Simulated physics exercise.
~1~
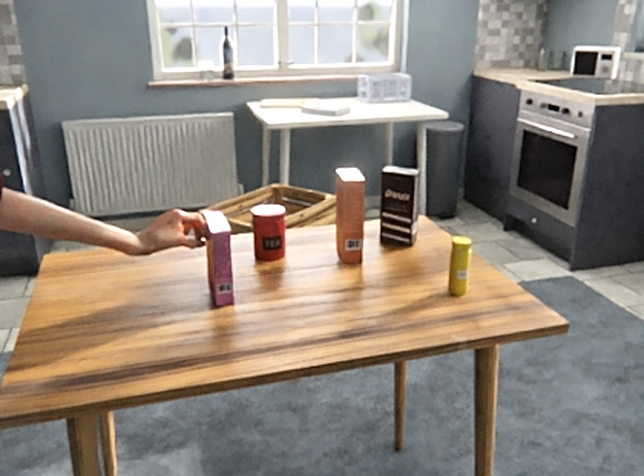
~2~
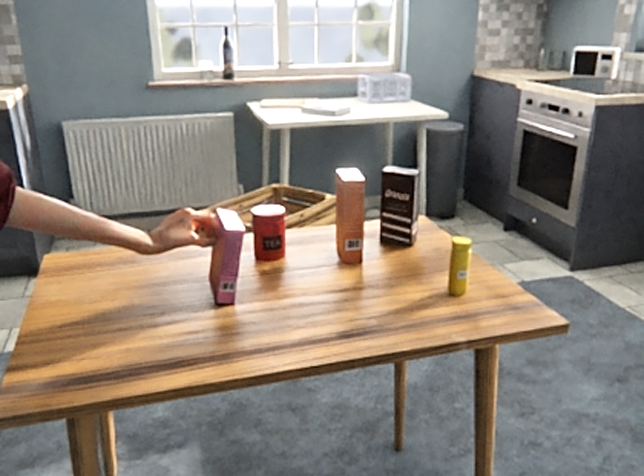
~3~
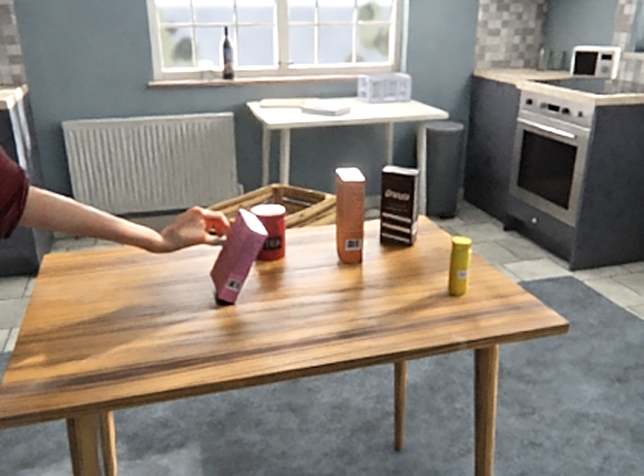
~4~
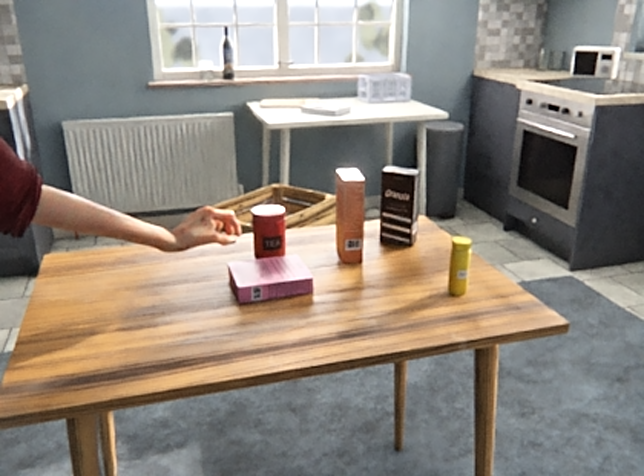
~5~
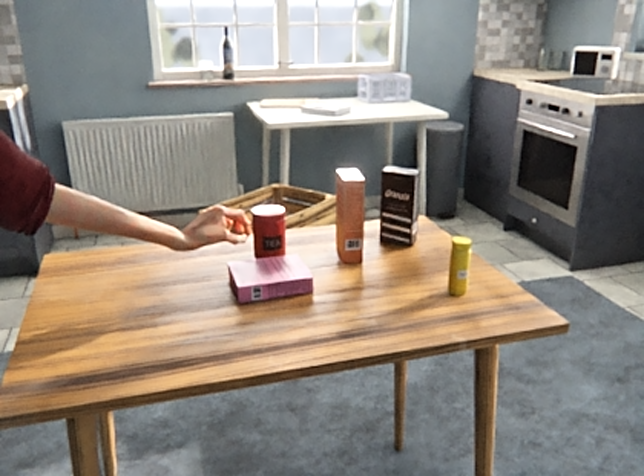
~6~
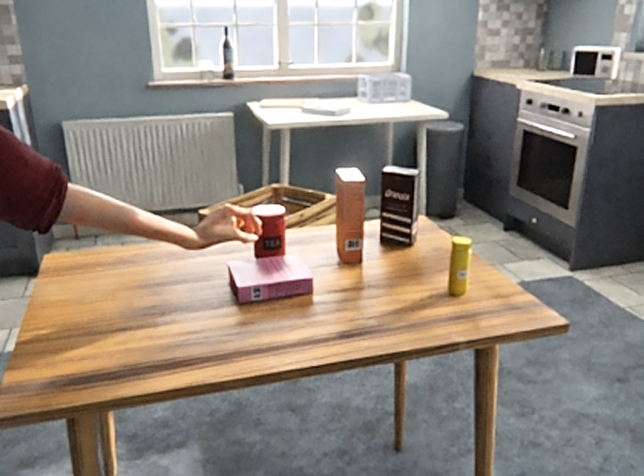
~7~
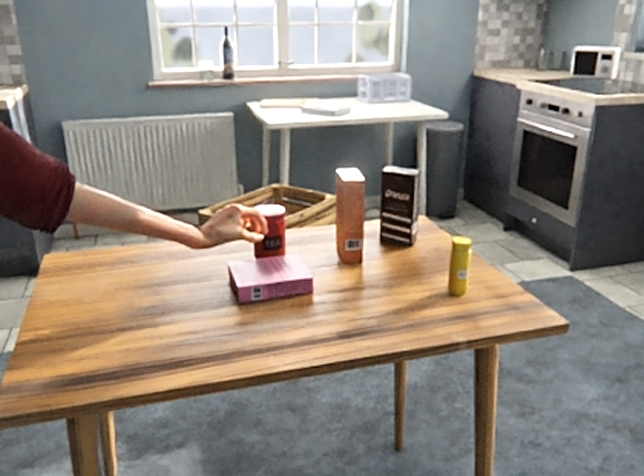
In a sunlit kitchen, a wooden table holds a pink packet, a red jar, an orange packet, a black packet and a yellow shaker, all standing upright. A hand reaches in from the left and pushes the upper part of the pink packet. The packet leans to the right, tilts further as the hand follows, then topples and lands on its side in front of the red jar. The hand drifts a little farther right, coming up close to the jar. At the end the pink packet lies still, while everything else remains standing in place.
